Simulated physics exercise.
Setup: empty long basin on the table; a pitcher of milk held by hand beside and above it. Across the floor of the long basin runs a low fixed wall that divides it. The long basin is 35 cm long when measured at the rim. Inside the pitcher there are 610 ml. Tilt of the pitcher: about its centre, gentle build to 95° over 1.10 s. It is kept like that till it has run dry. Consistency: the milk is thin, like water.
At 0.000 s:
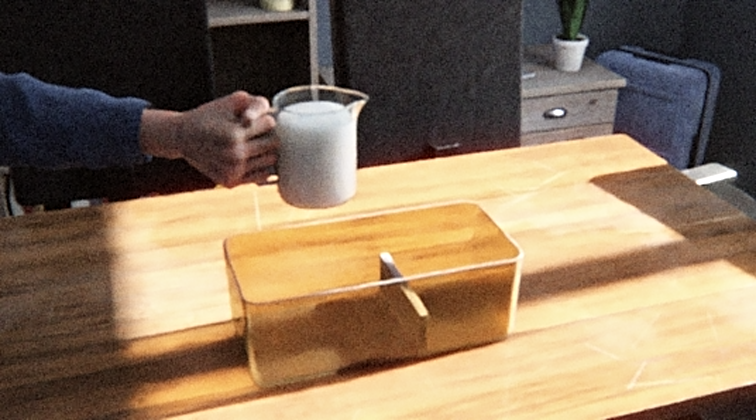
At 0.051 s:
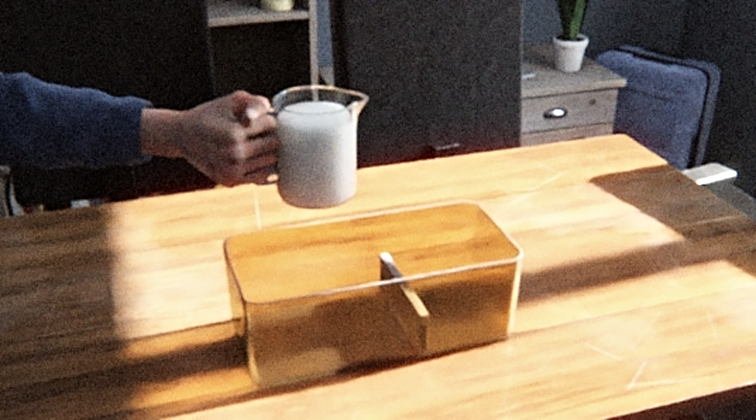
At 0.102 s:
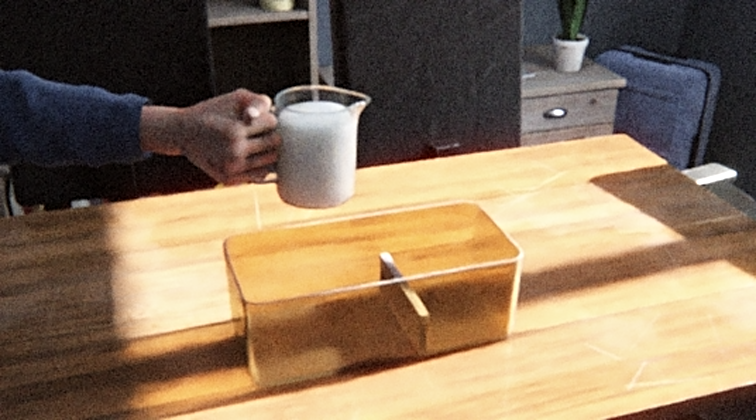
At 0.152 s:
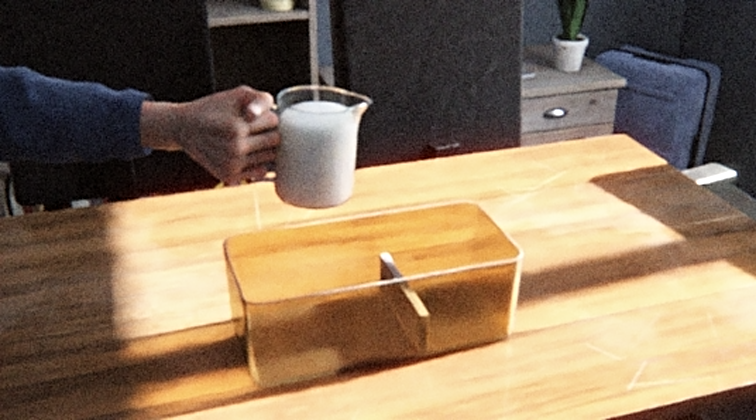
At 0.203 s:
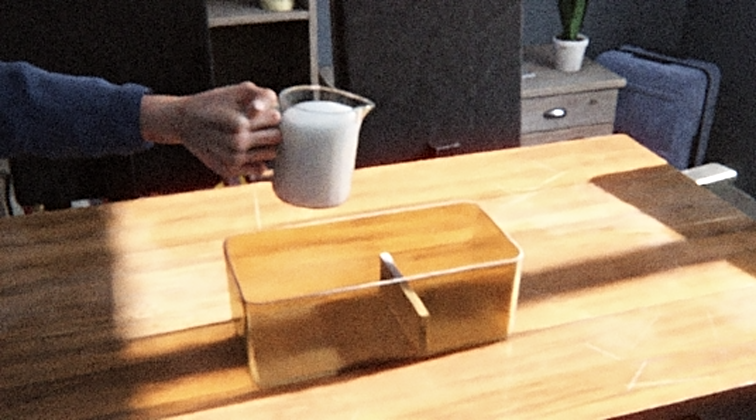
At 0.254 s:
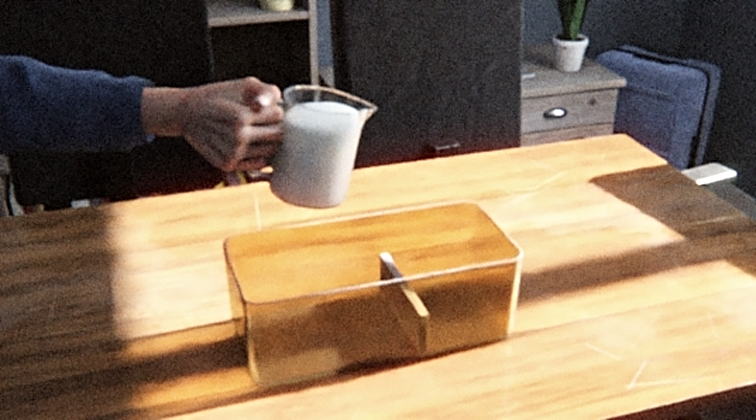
A hand in a blue sleeve reaches in from the left, holding a clear glass pitcher of white milk above a sunlit wooden table, seen from slightly above. Below it sits an empty, amber-looking transparent long basin with a low divider across its middle, while dark cabinets, a potted plant on drawers and a blue suitcase stand behind. The hand slowly tilts the pitcher slightly to the right, while the camera stays still.
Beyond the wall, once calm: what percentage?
88 out of 100.
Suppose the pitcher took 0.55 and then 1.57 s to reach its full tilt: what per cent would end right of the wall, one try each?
It comes to 85 per cent, and then 85 per cent.
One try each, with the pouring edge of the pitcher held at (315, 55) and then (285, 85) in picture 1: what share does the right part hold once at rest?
Respectively 15 and 5 %.
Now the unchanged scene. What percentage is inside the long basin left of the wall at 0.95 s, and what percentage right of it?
Lab note: Left near 0, right near 36.
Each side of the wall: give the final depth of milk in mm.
Roughly 2 mm on the left side and 28 mm on the right side.
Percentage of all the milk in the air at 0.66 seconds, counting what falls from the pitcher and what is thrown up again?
Near 12 per cent at that time.
By 0.66 s the tilt is 62° and 85 per cent is still to pour, 0 is left of the wall and 3 right of it.
By 0.95 s the tilt is 91° and 42 per cent is still to pour, 0 is left of the wall and 37 right of it.
By 1.26 s the tilt is 95° and 11 per cent is still to pour, 3 is left of the wall and 79 right of it.
By 1.60 s the tilt is 95° and 3 per cent is still to pour, 7 is left of the wall and 88 right of it.
At rest 10 per cent lies left of the wall, 88 right of it and 1 outside.
